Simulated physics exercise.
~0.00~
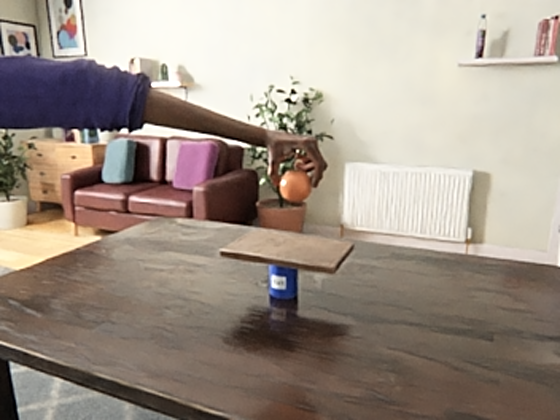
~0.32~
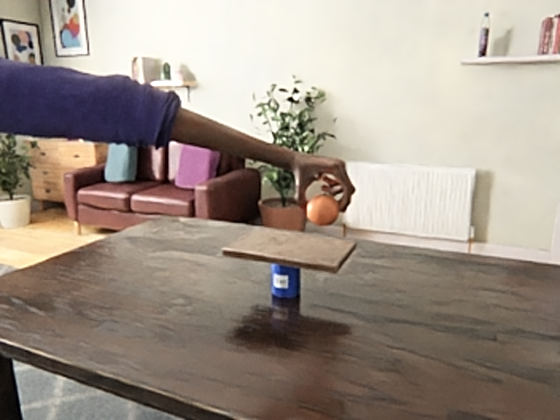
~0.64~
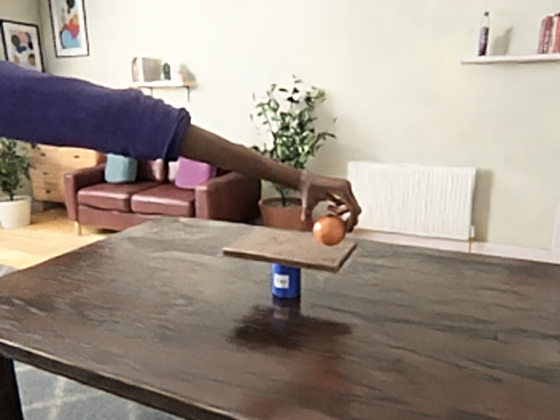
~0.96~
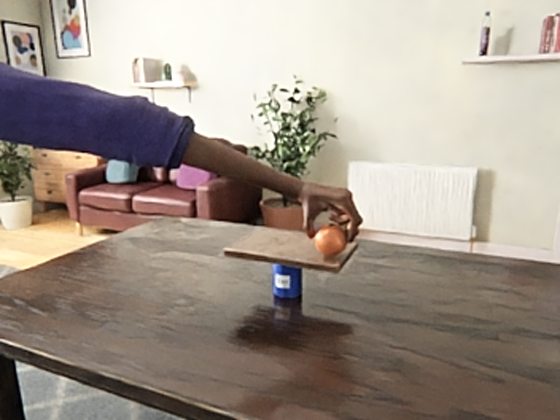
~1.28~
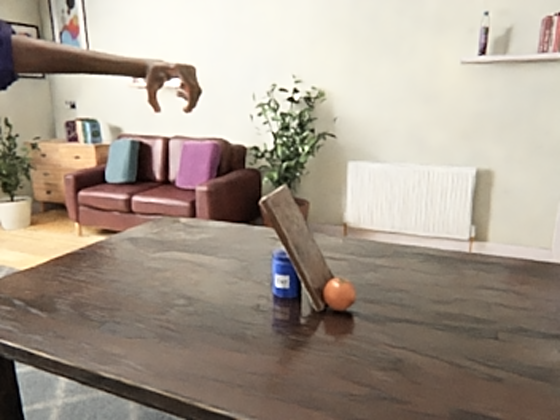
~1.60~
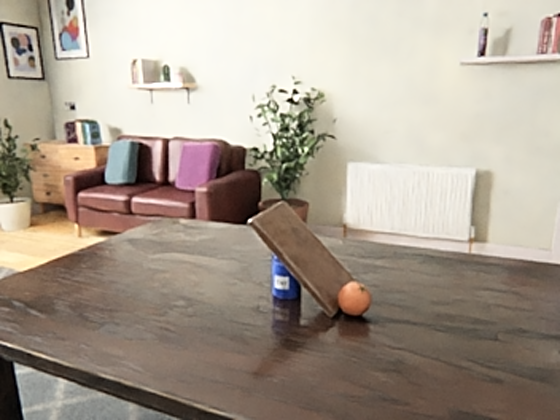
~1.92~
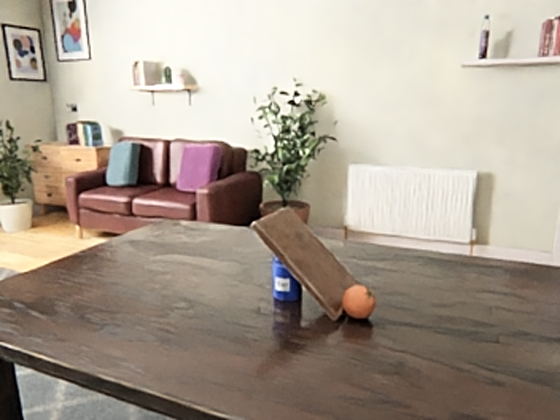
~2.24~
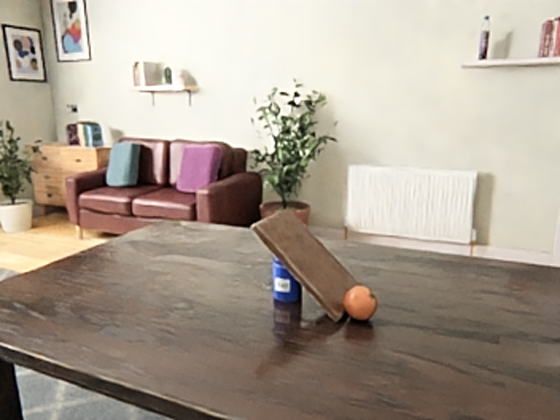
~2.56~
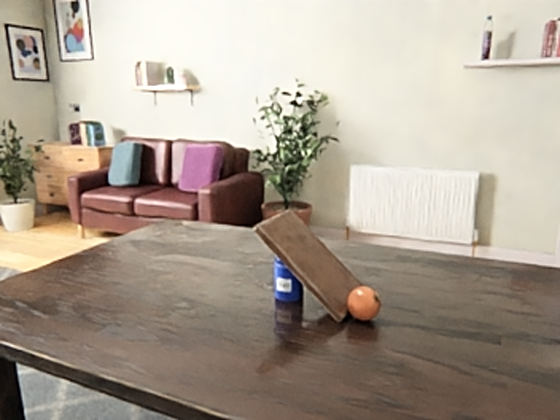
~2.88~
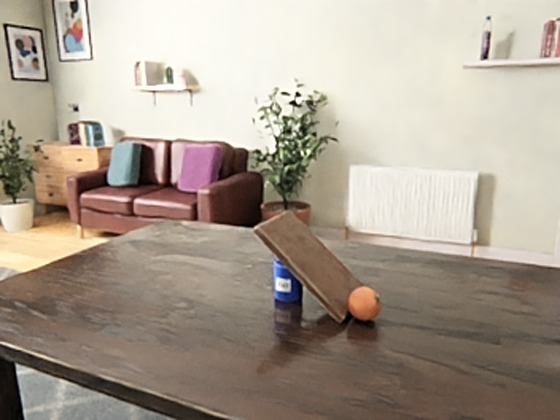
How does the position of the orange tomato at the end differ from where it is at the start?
At the start the tomato is held in a hand above the board, but at the end it rests lower and farther right, on the table beside the board's lower edge.
